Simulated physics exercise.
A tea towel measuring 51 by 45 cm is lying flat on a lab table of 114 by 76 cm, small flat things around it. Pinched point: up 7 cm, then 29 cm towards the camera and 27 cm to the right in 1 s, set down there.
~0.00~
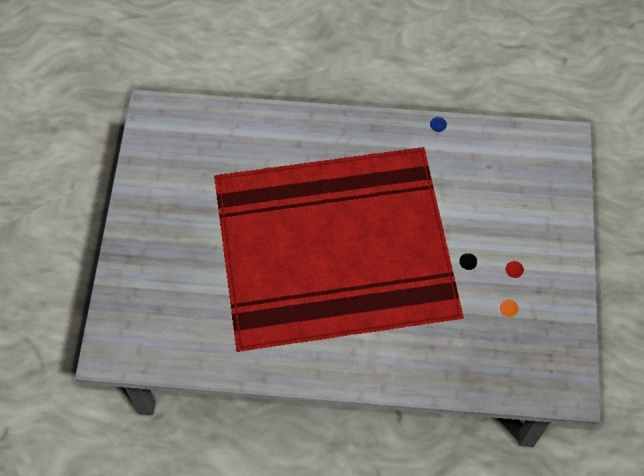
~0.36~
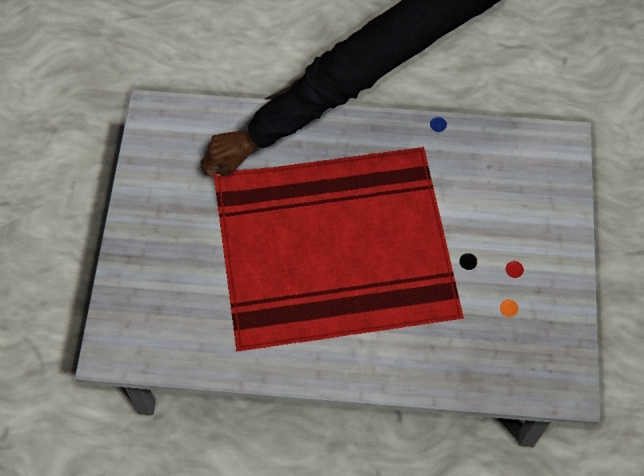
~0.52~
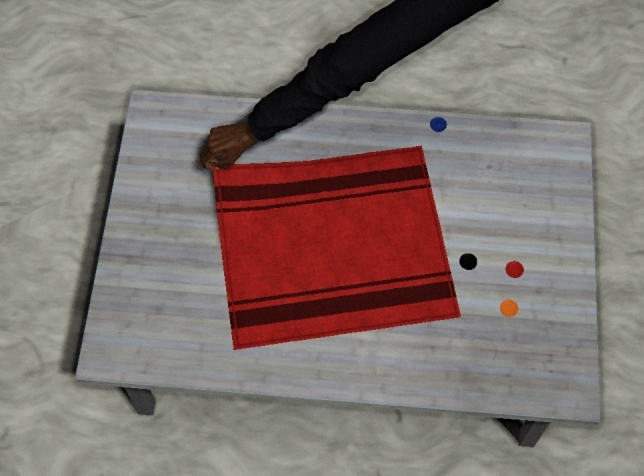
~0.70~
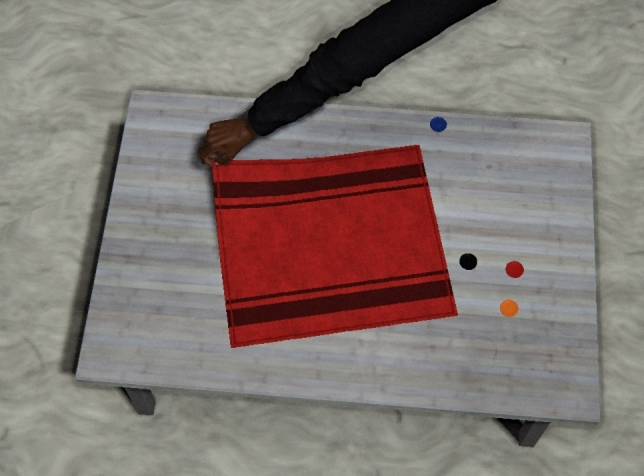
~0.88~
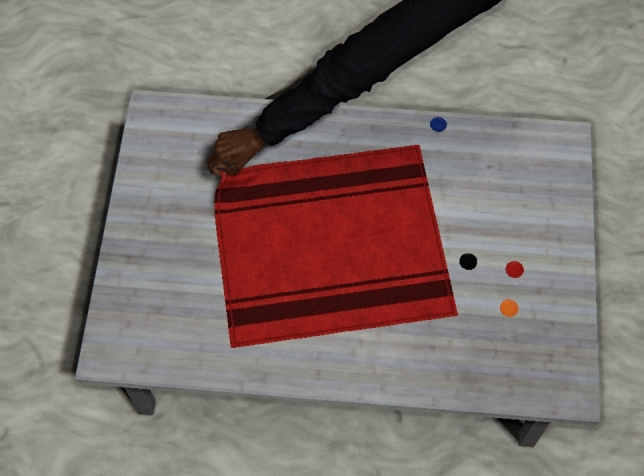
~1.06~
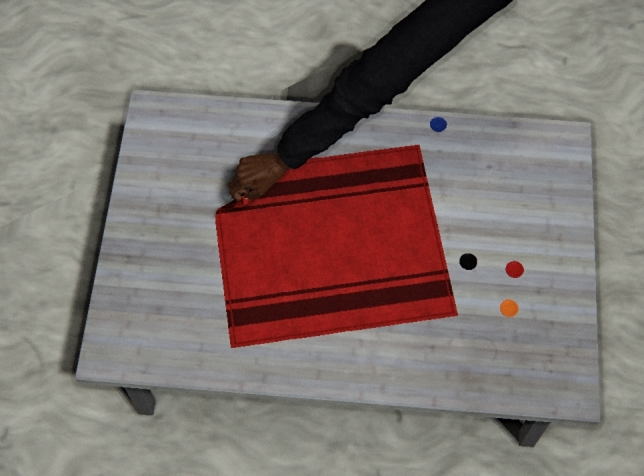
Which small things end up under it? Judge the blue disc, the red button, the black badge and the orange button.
In order: The blue disc stays uncovered; the red button remains in the open; the black badge stays uncovered; the orange button stays uncovered.
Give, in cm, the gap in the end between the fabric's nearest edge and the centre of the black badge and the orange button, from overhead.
5 cm and 12 cm.
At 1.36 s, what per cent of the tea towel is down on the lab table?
80 per cent.
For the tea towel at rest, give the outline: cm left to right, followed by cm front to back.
About 54 cm wide, 56 cm deep.
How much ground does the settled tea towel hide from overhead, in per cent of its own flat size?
70 %.
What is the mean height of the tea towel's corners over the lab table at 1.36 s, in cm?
Roughly 2 centimetres.
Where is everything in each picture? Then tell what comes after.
In the first picture, blue disc (439, 124); red button (515, 269); black badge (469, 261); orange button (509, 308); tea towel corners (237, 352) (214, 176) (424, 148) (464, 319); highest point 0 cm, lowest 0 cm.
In the second picture, tea towel corners (237, 352) (424, 148); grip (214, 173); highest point 2 cm, lowest 0 cm.
In the third picture, tea towel corners (234, 350) (421, 147); grip (213, 166); highest point 5 cm, lowest 0 cm.
In the fourth picture, tea towel corners (231, 348) (419, 145); grip (212, 161); highest point 7 cm, lowest 0 cm.
In the fifth picture, tea towel corners (231, 348) (419, 145); grip (220, 171); highest point 7 cm, lowest 0 cm.
In the sixth picture, tea towel corners (231, 348) (419, 145) (458, 316); grip (241, 196); highest point 7 cm, lowest 0 cm.
By 1.4 s, 80 % of it is down, spanning 55 by 56 cm, above no small thing.
By 1.6 s, 70 % of it is down, spanning 53 by 55 cm, above no small thing.
By 1.9 s, 70 % of it is down, spanning 53 by 55 cm, above no small thing.
By 2.2 s, 70 % of it is down, spanning 53 by 55 cm, above no small thing.
By 3.2 s, 70 % of it is down, spanning 53 by 55 cm, above no small thing.
